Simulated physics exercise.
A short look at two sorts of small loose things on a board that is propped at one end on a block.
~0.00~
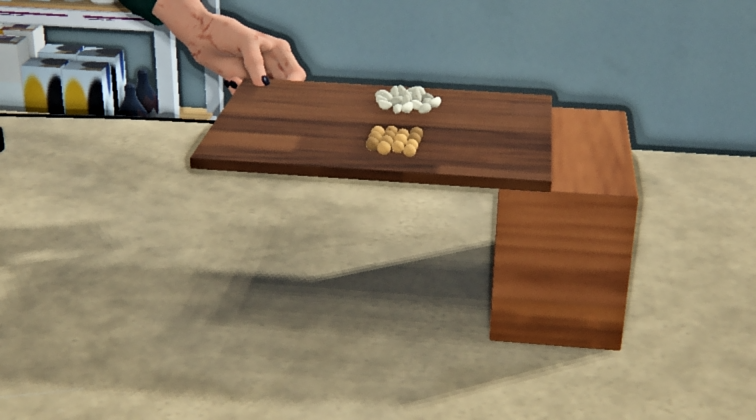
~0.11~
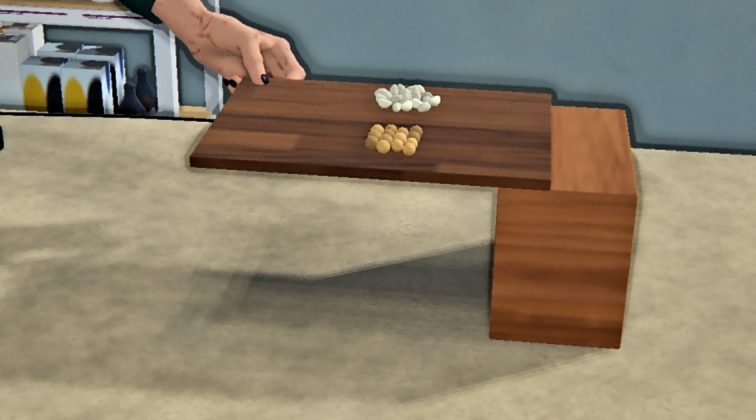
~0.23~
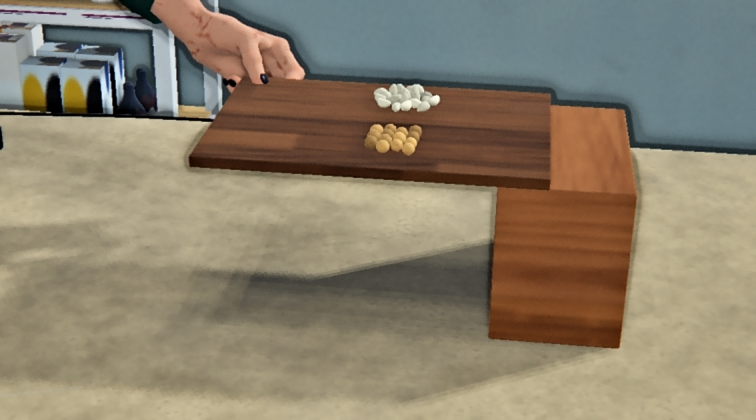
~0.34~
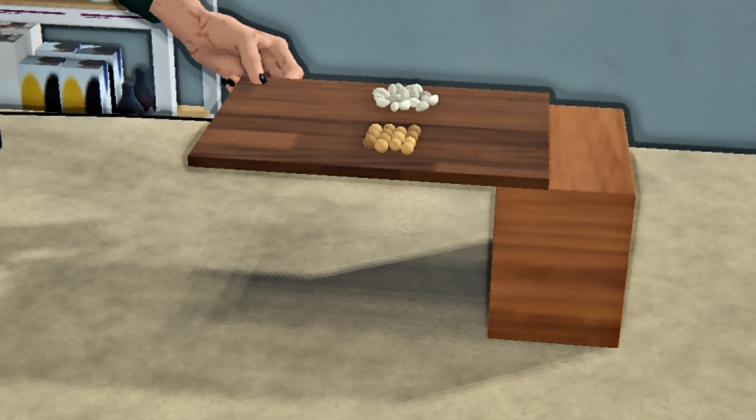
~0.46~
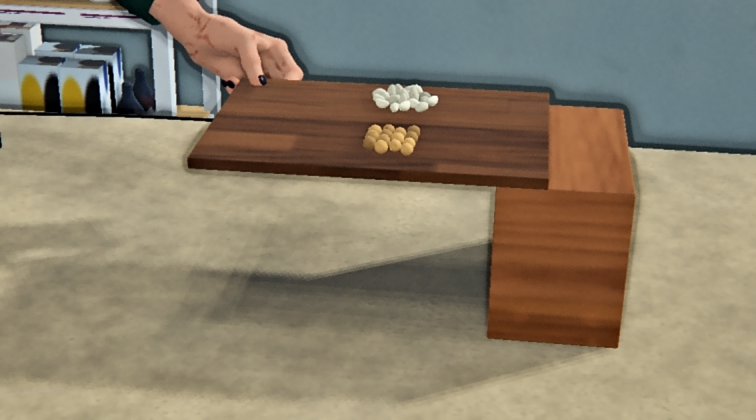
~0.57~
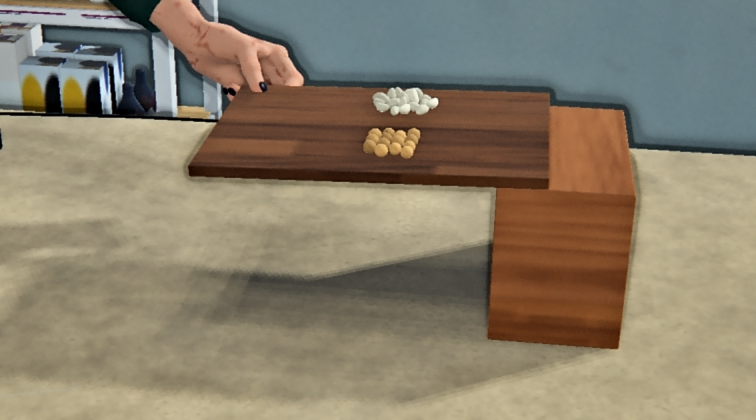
A hand at the left lowers its end of the board slightly, the beads and beans staying still.
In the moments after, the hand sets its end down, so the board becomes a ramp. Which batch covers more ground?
It is the front batch.
After 1.06 s, board sloping at 15°; front batch the whole lot still on the board; back batch the whole lot still on the board.
After 1.58 s, board sloping at 30°; front batch mostly up to a board's length out; back batch the whole lot still on the board.
After 2.20 s, board resting at 35°; front batch mostly more than two board lengths out, near a quarter gone off the counter; back batch mostly less than half a board's length out.
In the end (3.8 s), board resting at 35°; front batch mostly more than two board lengths out, near two thirds gone off the counter; back batch mostly less than half a board's length out; the front batch has gone farther.
